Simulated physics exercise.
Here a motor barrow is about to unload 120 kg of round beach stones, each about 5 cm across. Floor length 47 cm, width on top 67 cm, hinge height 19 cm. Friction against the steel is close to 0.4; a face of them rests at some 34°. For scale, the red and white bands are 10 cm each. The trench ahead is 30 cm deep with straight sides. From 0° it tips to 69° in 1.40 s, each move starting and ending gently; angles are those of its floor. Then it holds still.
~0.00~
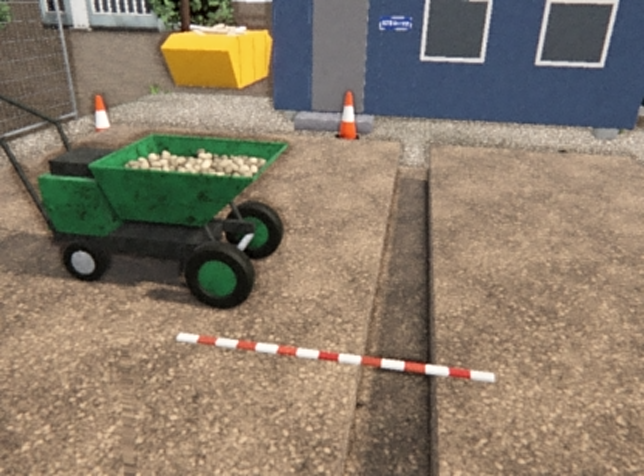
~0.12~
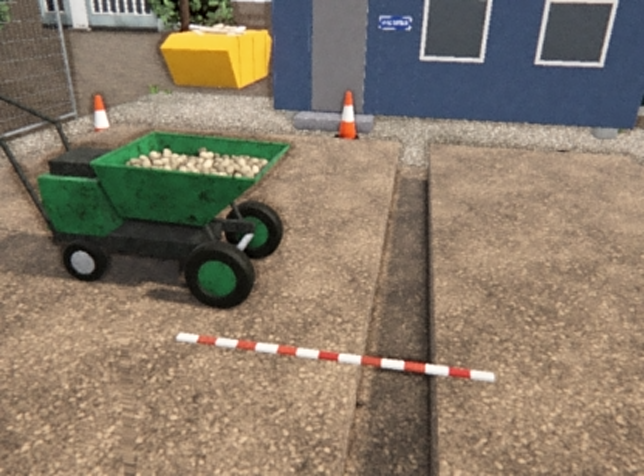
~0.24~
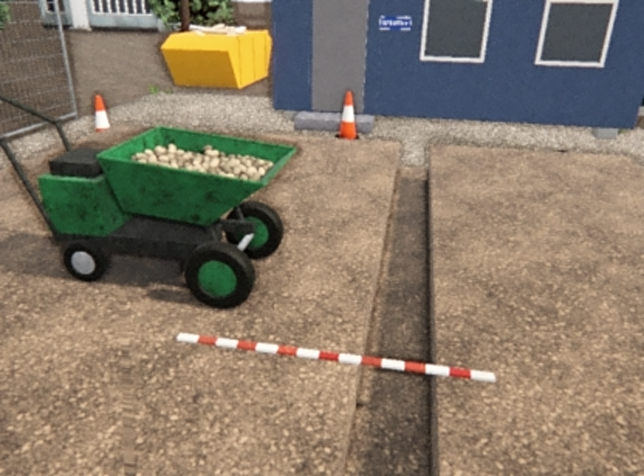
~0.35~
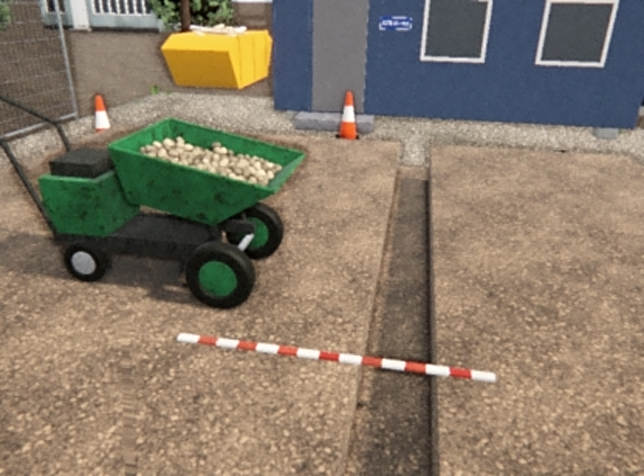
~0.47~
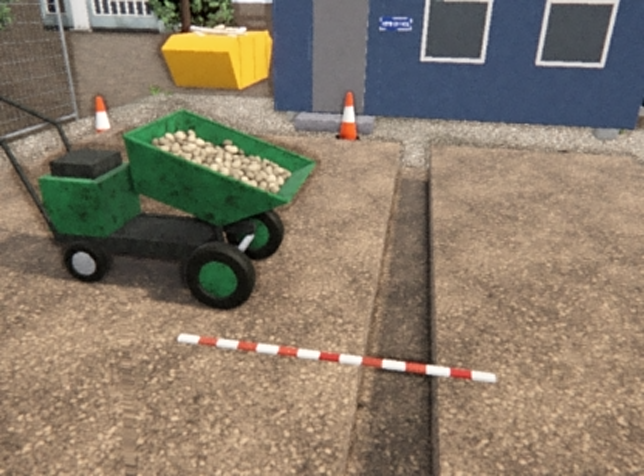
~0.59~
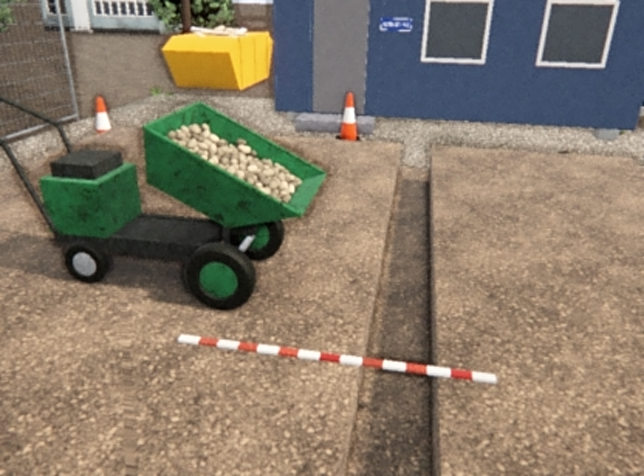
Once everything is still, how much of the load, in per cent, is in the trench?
Roughly 90 per cent ends in the trench.
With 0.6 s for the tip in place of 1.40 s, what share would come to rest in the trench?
In that case some 90 per cent.
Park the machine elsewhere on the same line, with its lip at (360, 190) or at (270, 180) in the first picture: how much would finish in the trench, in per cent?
About 15 and 100 per cent.
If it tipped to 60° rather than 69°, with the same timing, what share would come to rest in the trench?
It would be near 90 per cent.
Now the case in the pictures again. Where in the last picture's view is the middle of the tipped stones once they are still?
Their middle is at about (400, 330).
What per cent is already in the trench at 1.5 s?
About 45 per cent by then.
After 1.0 s the floor is at 58°; 100 % in the skip; the foremost stones are at (341, 245).
After 1.5 s the floor is at 69°; 37 % in the skip, 17 % short of the trench, 46 % in the trench; the foremost stones are at (428, 332).
After 1.9 s the floor is at 69°; 7 % in the skip, 16 % short of the trench, 77 % in the trench; the foremost stones are at (429, 319).
After 3.8 s the floor is at 69°; 0 % in the skip, 10 % short of the trench, 90 % in the trench; the foremost stones are at (429, 343).
